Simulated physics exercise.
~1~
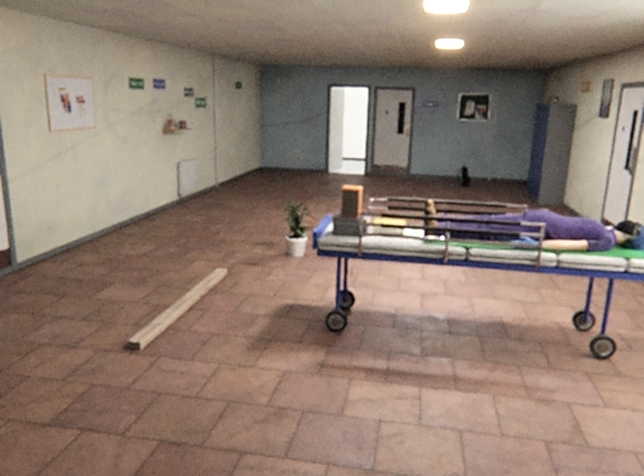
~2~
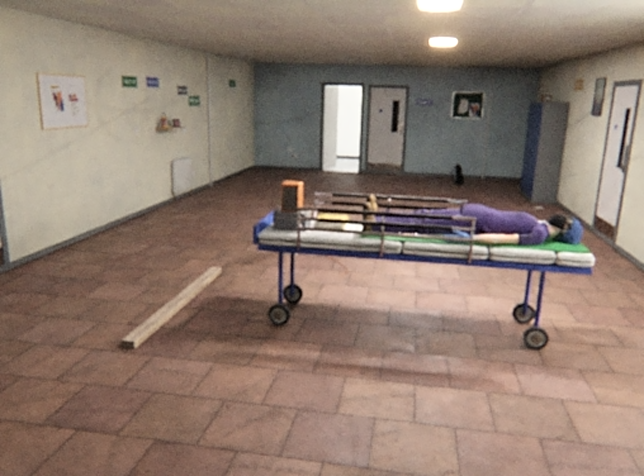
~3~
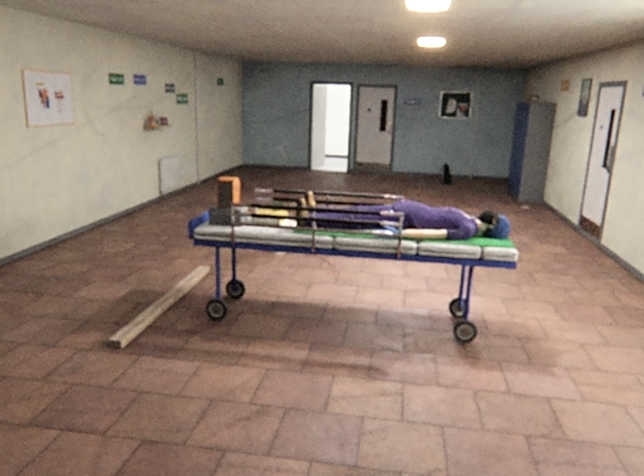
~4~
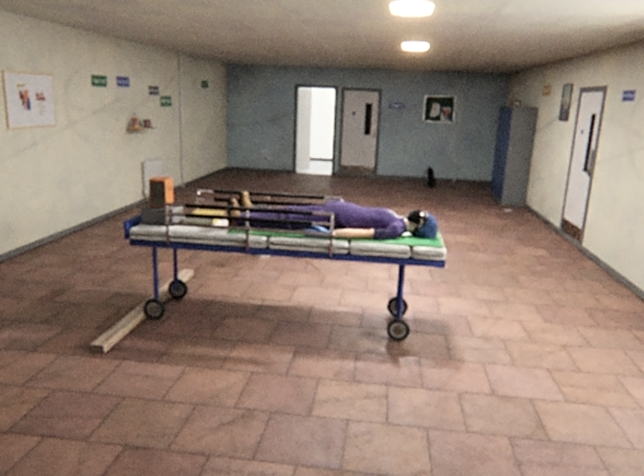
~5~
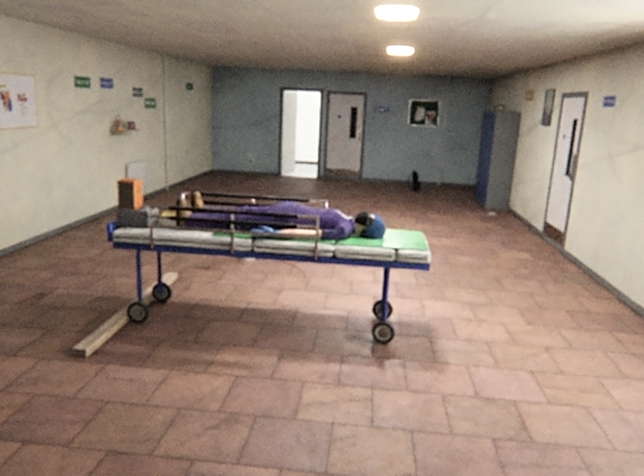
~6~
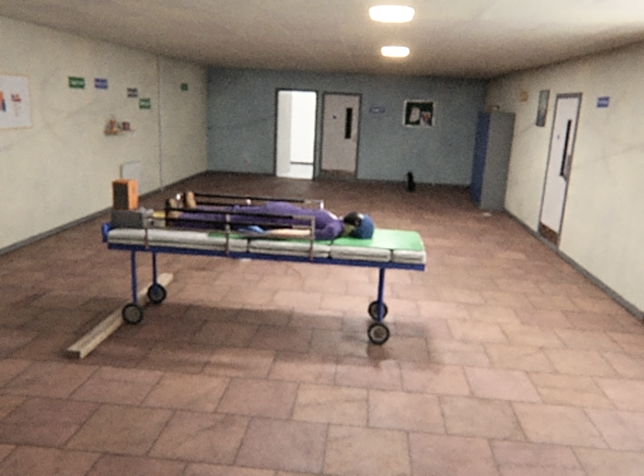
A blue-framed wheeled stretcher carrying a person in purple rolls left, feet first, across the brown tiled floor of a long room, seen from the side as the view pans slightly right. An upright orange pump, a grey case and a yellow folder ride near its left end, and a pale wooden sill lies on the floor ahead. The stretcher reaches the sill and stops without tipping. The limp person slides a short way towards the foot end, baring green sheet behind the head. The person comes to rest still aboard, with the pump upright and the case and folder in place.
